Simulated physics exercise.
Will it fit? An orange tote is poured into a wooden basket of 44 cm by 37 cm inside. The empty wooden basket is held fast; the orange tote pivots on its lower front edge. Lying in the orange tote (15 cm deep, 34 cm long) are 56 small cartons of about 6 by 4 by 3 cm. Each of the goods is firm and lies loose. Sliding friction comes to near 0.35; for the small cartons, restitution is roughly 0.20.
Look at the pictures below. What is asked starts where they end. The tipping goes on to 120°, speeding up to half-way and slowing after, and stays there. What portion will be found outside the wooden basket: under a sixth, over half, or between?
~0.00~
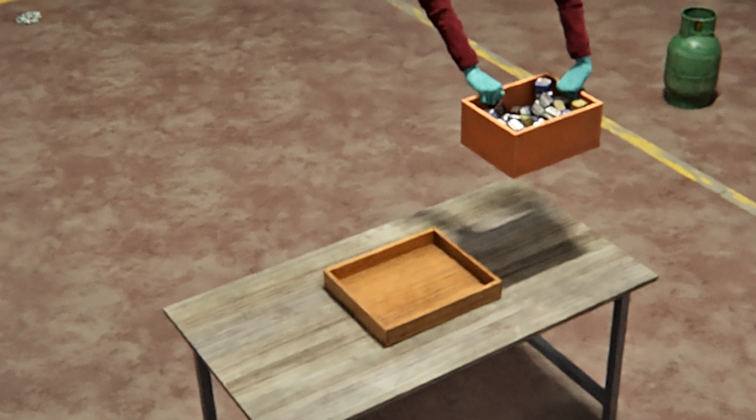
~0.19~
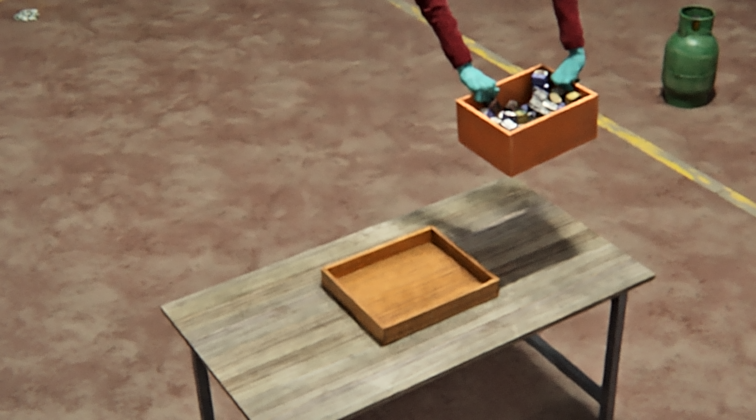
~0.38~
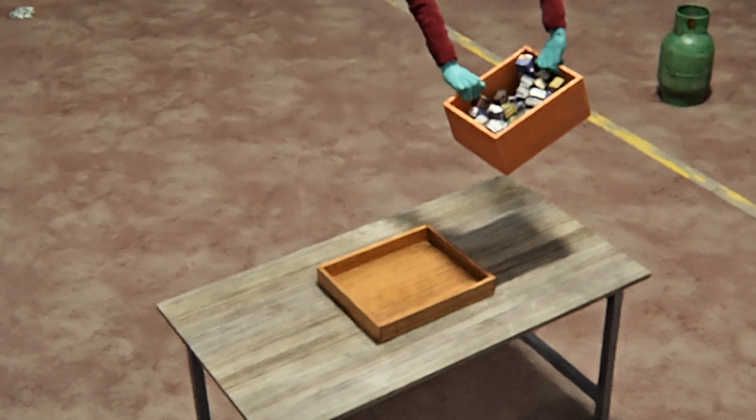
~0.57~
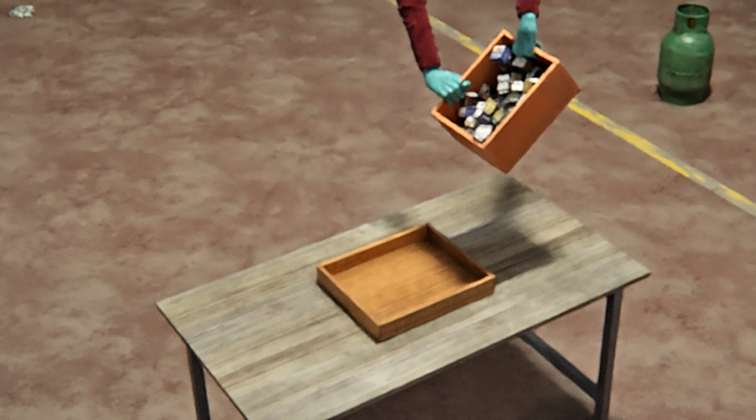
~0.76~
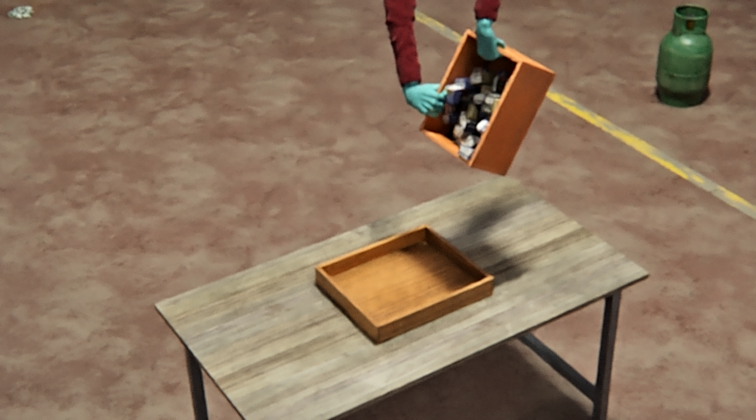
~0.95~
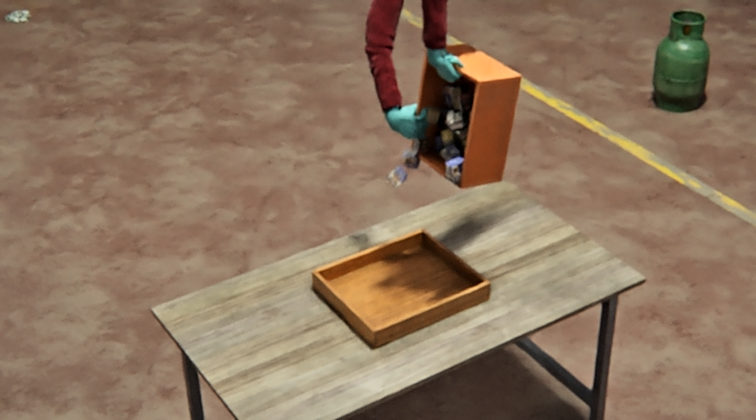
In the end, only a small part of them sit outside the wooden basket.
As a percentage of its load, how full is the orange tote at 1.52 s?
Share still inside is roughly 35 %.
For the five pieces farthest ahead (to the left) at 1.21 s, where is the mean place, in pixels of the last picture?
The five leading pieces sit around (386, 273).
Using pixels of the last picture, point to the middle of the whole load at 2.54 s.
Somewhere about (387, 291) in pixels.
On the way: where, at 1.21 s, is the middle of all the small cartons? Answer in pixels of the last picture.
(449, 157).
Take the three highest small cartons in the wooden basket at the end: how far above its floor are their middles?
Roughly 7 cm.
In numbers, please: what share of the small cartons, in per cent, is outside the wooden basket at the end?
That comes to around 5 per cent.
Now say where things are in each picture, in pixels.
In the first frame (places track the rim corner closest to us here), orange tote (517, 133); wooden basket (388, 328); tipped 0°; all still inside.
In the second frame, orange tote (511, 132); tipped 5°.
In the third frame, orange tote (498, 135); tipped 18°.
In the fourth frame, orange tote (484, 145); tipped 37°.
In the fifth frame, orange tote (471, 162); tipped 59°.
In the sixth frame, orange tote (461, 185); wooden basket (377, 329); tipped 81°; 2 out, the lowest carton at (397, 177).
After 1.21 s, tilt 106°; 46 still in the orange tote, 2 in the wooden basket and 8 in the air.
After 1.52 s, tilt 120°; 20 still in the orange tote, 21 in the wooden basket and 15 in the air.
After 1.97 s, tilt 120°; 49 in the wooden basket, 6 outside the wooden basket and 1 in the air.
Outcome (at 2.54 s), 53 in the wooden basket and 3 outside the wooden basket. Asked share, 3 of 56, 5 per cent.
